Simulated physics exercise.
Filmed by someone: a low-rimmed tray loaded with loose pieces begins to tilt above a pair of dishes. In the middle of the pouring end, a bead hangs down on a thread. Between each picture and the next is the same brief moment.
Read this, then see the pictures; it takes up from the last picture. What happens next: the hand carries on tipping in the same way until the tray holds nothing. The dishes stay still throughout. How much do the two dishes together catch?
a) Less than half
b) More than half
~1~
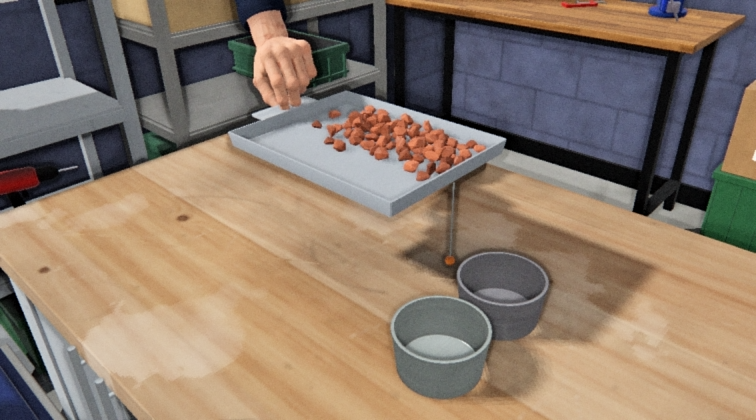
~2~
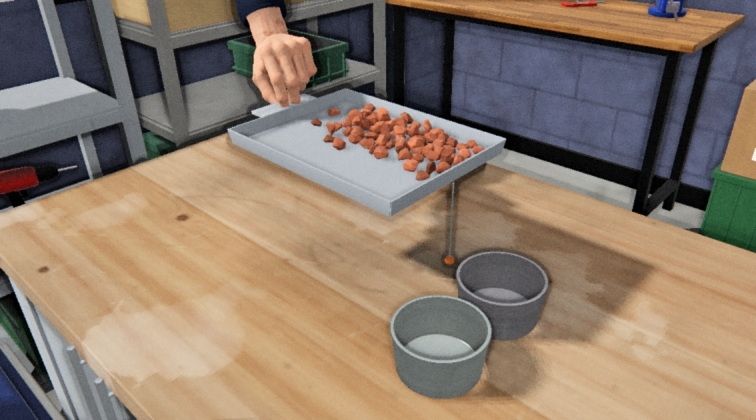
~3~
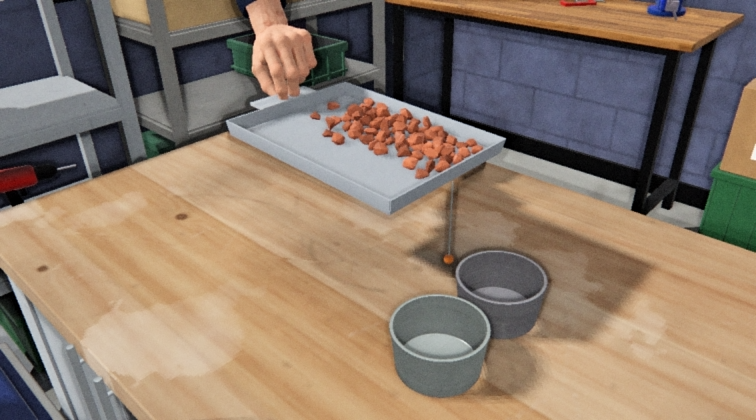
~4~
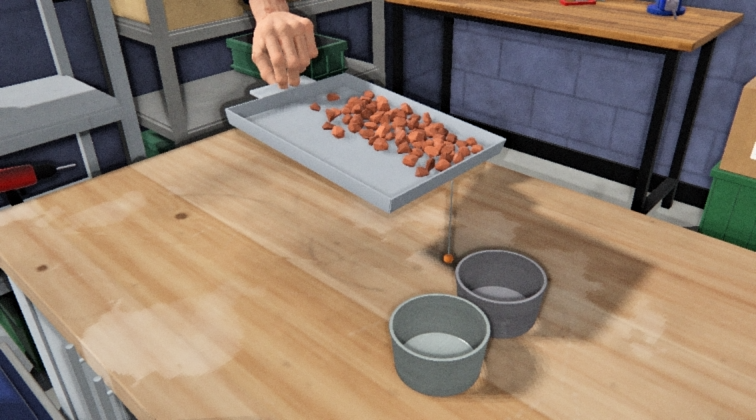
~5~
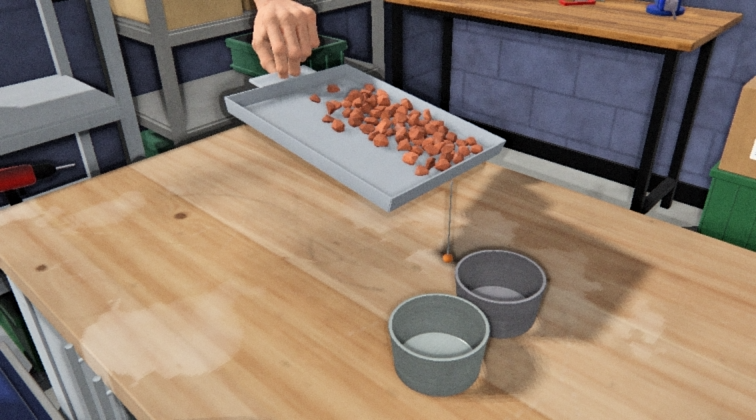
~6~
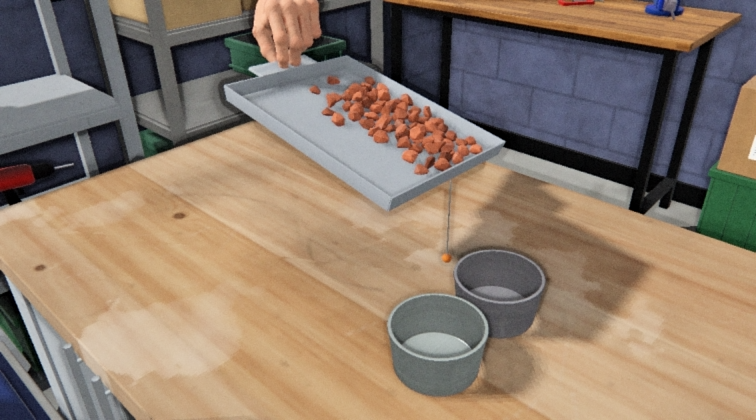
Answer: B.
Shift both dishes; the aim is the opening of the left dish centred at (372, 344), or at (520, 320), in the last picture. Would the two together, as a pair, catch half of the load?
First shift, a minority share; second shift, a minority share.
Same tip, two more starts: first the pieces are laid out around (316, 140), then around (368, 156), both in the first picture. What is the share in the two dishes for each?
Close to 70 %, followed by close to 60 %.
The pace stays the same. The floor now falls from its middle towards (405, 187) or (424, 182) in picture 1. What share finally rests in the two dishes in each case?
For the first aim it is 80 in a hundred, for the second 80 in a hundred.
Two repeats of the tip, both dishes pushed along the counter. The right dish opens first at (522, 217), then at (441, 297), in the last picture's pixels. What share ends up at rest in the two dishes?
Close to 30 in a hundred, then close to 10 in a hundred.
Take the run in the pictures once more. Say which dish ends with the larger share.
That's the right side.
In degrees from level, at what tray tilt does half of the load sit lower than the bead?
Roughly 90 degrees at that moment.
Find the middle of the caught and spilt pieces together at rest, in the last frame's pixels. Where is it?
Around (506, 299).
Shortly afterwards, tray tipped steeply; the whole lot on the tray.
Next, tray tipped right over; near a third on the tray; near a quarter in the right dish; near a quarter outside both; near a quarter in the air.
Some moments later, tray tipped past a quarter turn; only a few in the left dish; near two thirds in the right dish; near a third outside both.
In the end, tray tipped past a quarter turn; only a few in the left dish; near two thirds in the right dish; near a third outside both.
